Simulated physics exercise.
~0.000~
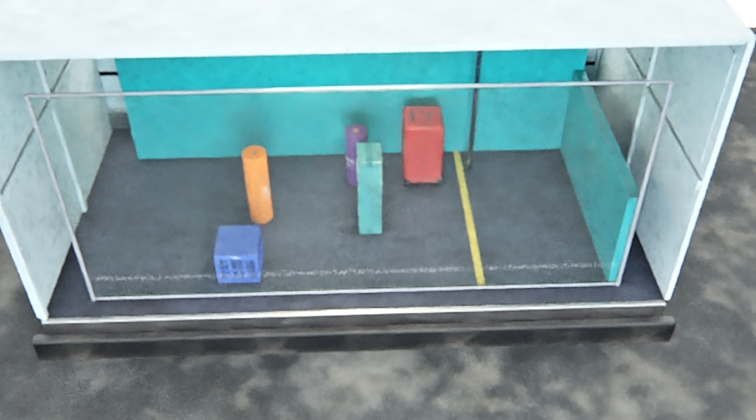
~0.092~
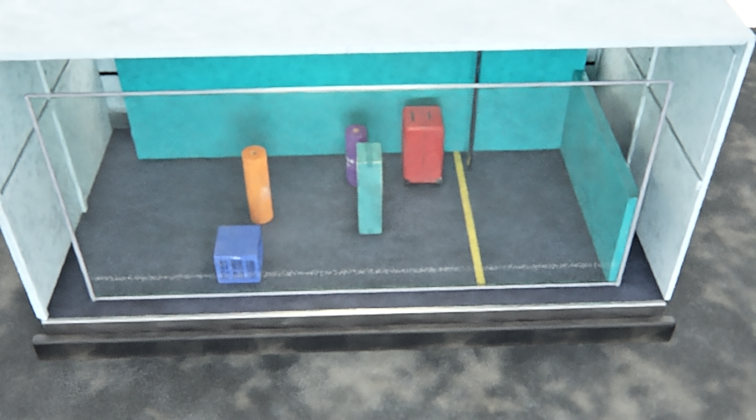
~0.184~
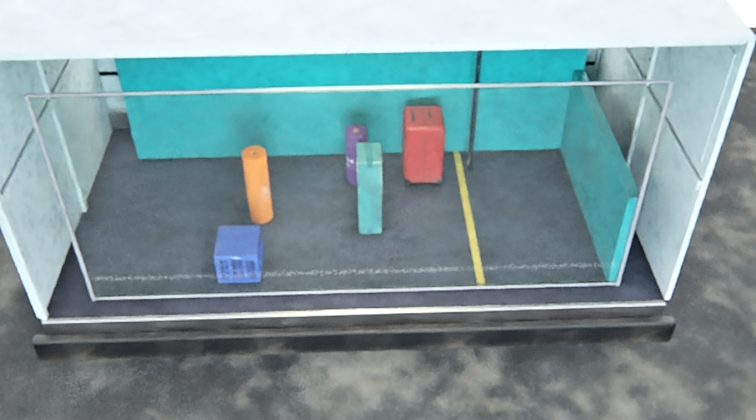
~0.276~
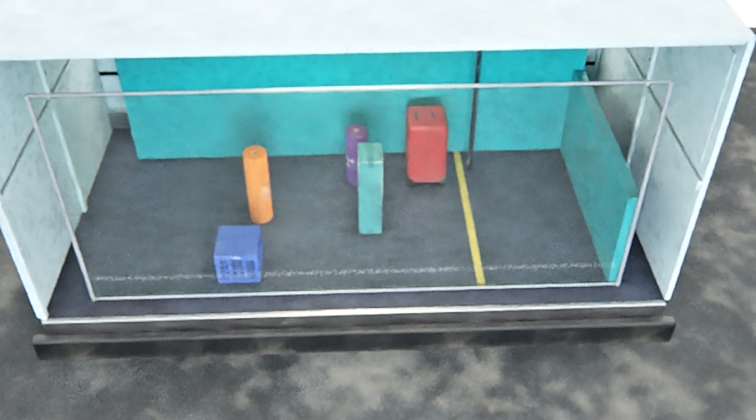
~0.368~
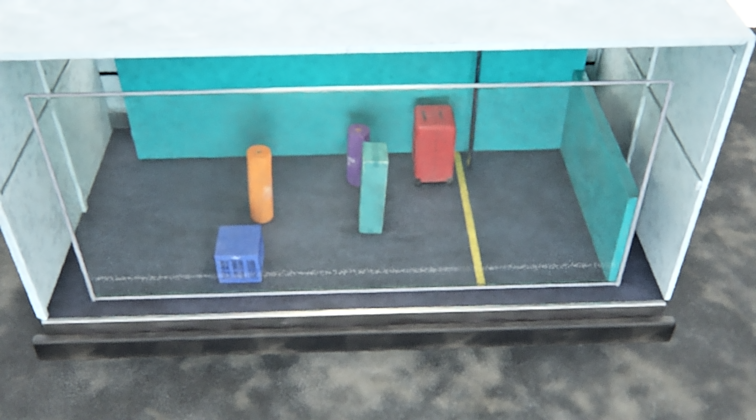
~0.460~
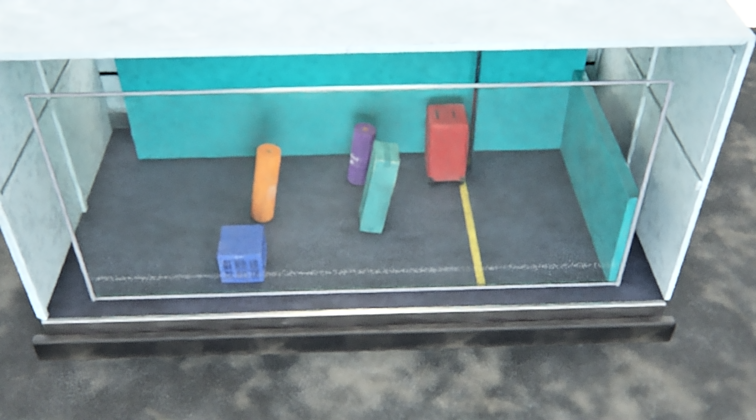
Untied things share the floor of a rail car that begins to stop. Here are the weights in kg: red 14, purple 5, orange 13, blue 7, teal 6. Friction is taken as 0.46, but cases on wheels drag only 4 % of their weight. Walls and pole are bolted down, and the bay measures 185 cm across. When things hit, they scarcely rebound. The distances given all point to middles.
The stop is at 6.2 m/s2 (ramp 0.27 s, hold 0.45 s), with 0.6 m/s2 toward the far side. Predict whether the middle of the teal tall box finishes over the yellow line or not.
Across.
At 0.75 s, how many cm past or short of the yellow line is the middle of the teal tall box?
Roughly 40 cm short.
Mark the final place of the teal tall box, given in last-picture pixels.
(490, 212).
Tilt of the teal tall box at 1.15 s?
Roughly 90°.
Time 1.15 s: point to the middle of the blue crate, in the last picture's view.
It would sit at about pixel (292, 249) then.
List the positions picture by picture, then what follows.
Teal tall box (370, 189), blue crate (240, 254), yellow line (480, 276), in the first picture.
Teal tall box (370, 189), blue crate (240, 254), in the second picture.
Teal tall box (370, 189), blue crate (240, 254), in the third picture.
Teal tall box (370, 189), blue crate (240, 254), in the fourth picture.
Teal tall box (373, 189), blue crate (240, 254), in the fifth picture.
Teal tall box (378, 188), blue crate (243, 254), yellow line (480, 276), in the sixth picture.
After 0.75 s the teal tall box is 39 cm short of the yellow line, tilted 70°, near (426, 202) in the last picture's view.
After 1.15 s the teal tall box is 13 cm past the yellow line, tilted 90°, near (484, 210) in the last picture's view.
After 1.65 s the teal tall box is 17 cm past the yellow line, tilted 90°, near (490, 212) in the last picture's view; the blue crate 153 cm short of the yellow line, tilted 0°.
By 2.2 s, purple roll stops short of the yellow line; orange roll stops short of the yellow line; blue crate stops short of the yellow line; teal tall box crosses the yellow line.
